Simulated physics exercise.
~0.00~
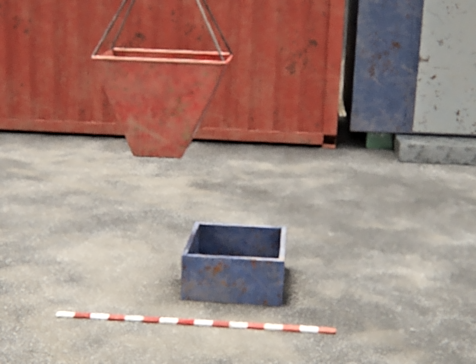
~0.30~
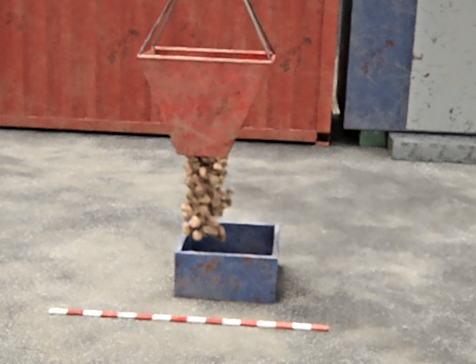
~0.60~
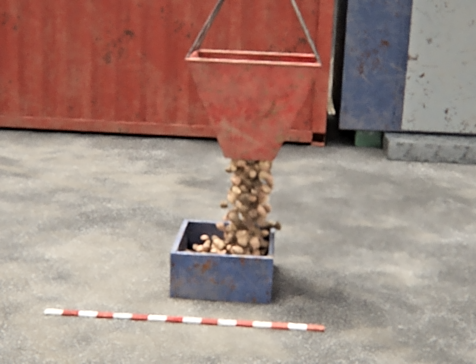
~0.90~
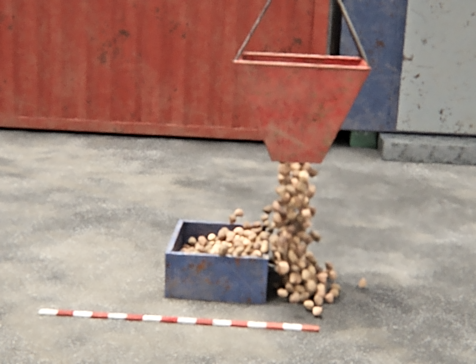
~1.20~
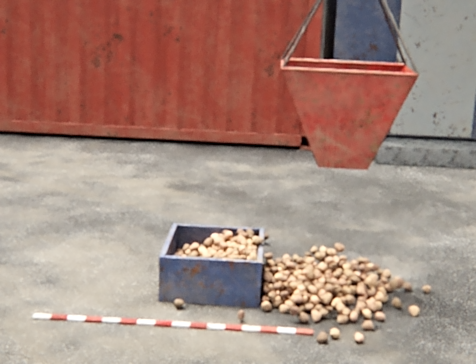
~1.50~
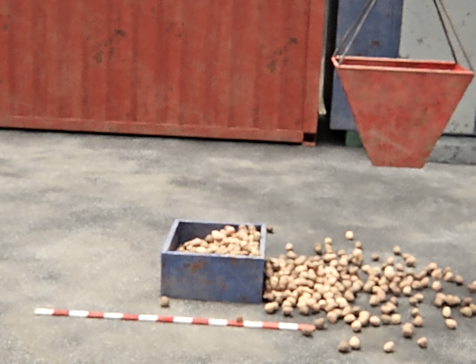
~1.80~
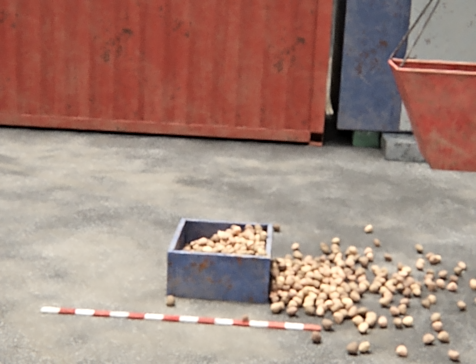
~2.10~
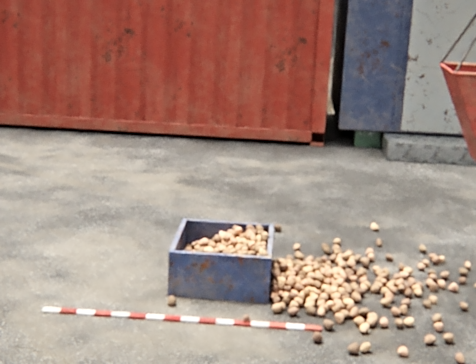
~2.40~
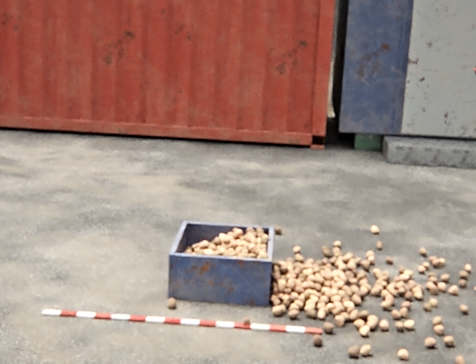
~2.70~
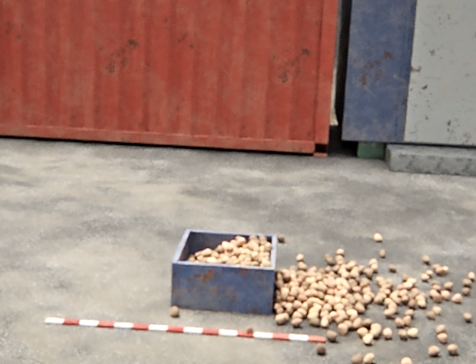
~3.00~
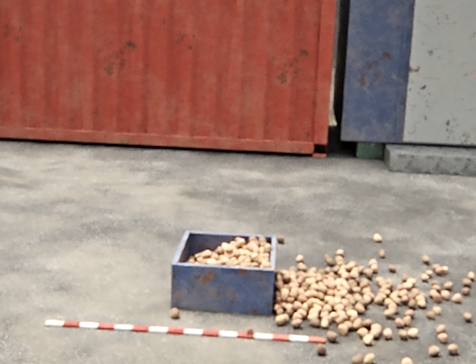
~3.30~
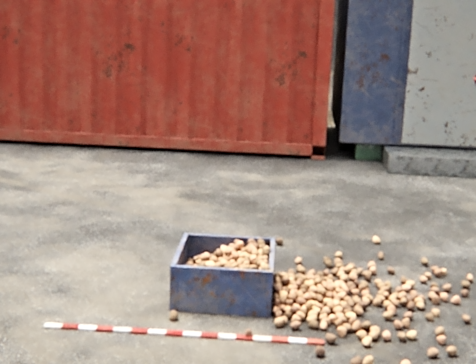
A red hopper moves right, pouring brown stones into a blue bin and onto the ground.
